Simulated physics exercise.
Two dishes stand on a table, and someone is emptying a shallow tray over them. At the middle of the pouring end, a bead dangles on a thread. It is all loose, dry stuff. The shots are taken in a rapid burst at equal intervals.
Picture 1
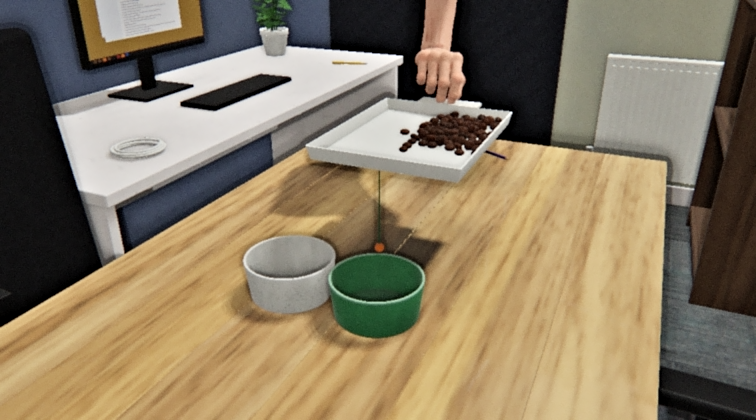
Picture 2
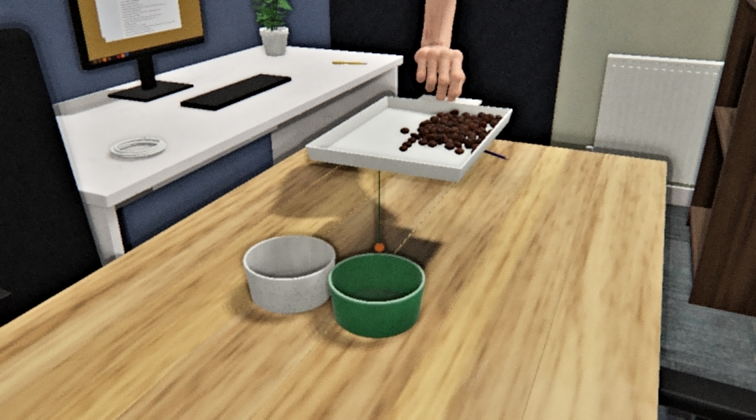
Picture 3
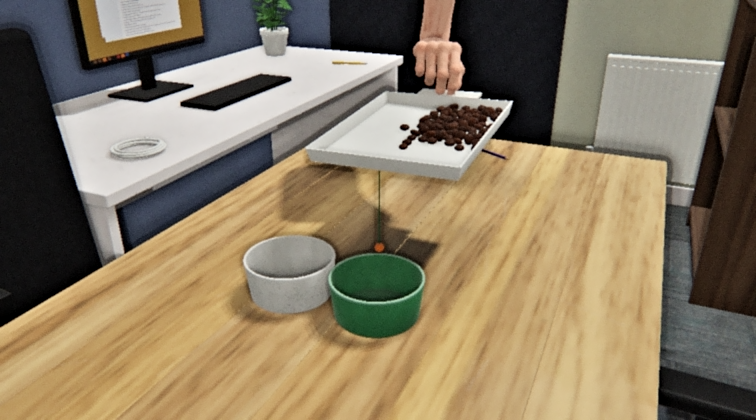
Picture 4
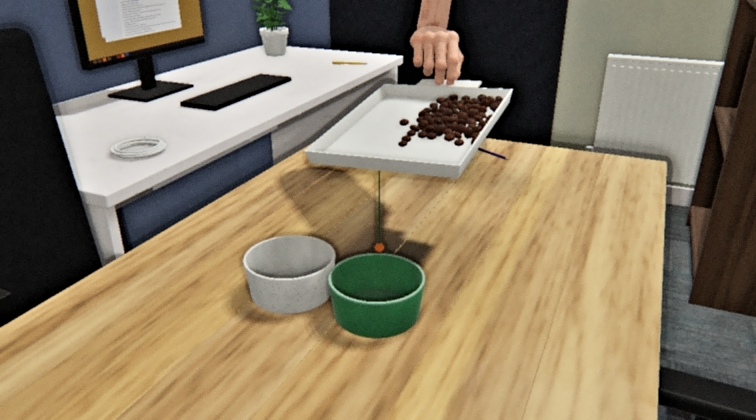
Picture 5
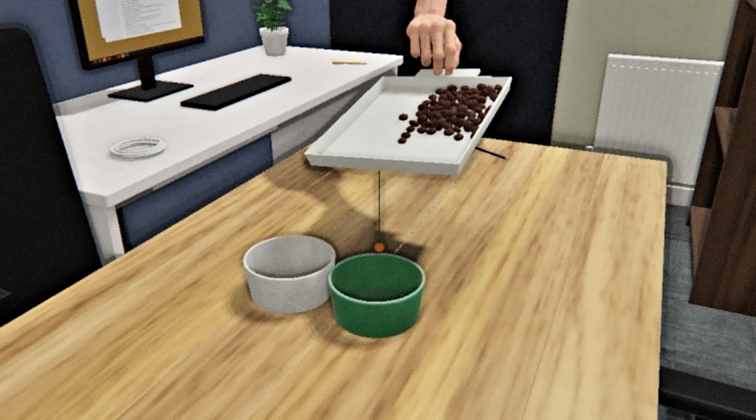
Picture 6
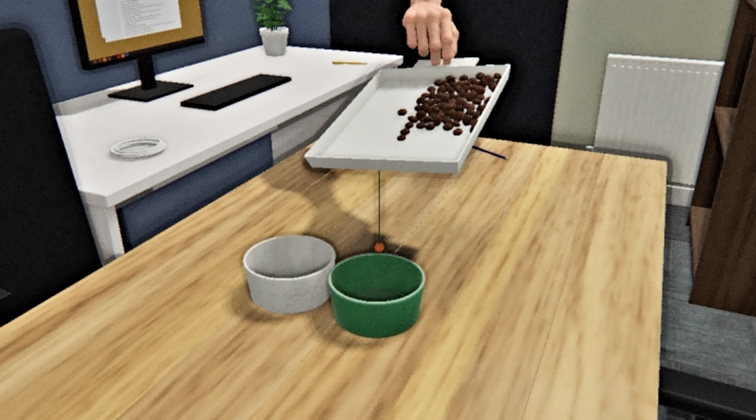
A hand gradually tilting a white tray of brown chocolate drops above a grey dish and a green dish on a wooden table.
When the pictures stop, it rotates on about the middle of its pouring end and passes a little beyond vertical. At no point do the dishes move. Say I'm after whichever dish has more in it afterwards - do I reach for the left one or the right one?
Reach for the left one.
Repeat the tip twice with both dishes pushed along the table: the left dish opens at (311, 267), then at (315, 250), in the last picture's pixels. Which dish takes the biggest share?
The left-placed dish first, the left-placed dish second.
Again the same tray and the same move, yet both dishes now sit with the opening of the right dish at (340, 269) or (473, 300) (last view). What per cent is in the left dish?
First some 20, then 10 per cent.
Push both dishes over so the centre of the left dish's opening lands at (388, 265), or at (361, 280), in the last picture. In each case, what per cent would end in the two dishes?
10 % for the first, 20 % for the second.
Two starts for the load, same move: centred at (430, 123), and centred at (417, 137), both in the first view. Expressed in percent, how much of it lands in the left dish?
Close to 80 in a hundred, then close to 70 in a hundred.
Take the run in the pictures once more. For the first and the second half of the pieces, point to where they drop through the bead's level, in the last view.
I'd say close to (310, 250) at first and close to (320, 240) later on.
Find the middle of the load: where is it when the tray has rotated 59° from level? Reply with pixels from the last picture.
Load centre: Approx. (339, 164).
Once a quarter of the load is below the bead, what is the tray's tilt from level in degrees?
Around 65° at that moment.
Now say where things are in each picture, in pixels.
The first frame shows corners of the pouring end at (310, 145) and (458, 167), level; middle of the load at (456, 133), flat chocolate drops; left dish at (266, 293); right dish at (356, 317); bead on its thread at (379, 247).
The second frame shows corners of the pouring end at (310, 145) and (458, 167), level; middle of the load at (456, 131).
The third frame shows corners of the pouring end at (310, 147) and (458, 165), tipped barely, lowest at the left corner; middle of the load at (456, 126).
The fourth frame shows corners of the pouring end at (309, 150) and (457, 163), tipped a little, lowest at the left corner; middle of the load at (456, 118).
The fifth frame shows corners of the pouring end at (309, 152) and (456, 162), tipped a little, lowest at the left corner; middle of the load at (455, 111).
The sixth frame shows corners of the pouring end at (309, 155) and (455, 160), tipped clearly, lowest at the left corner; middle of the load at (454, 103); left dish at (266, 293); right dish at (356, 317).
Soon, tray tipped steeply; most on the tray; a small part in the left dish; about a quarter in the air.
A while on, tray tipped right over; about a quarter on the tray; a small part in the right dish; about half in the left dish; a small part outside both; a small part in the air.
Towards the end, tray tipped past a quarter turn; a small part in the right dish; about two thirds in the left dish; about a quarter outside both.
Finally, tray tipped past a quarter turn; a small part in the right dish; about two thirds in the left dish; about a quarter outside both.
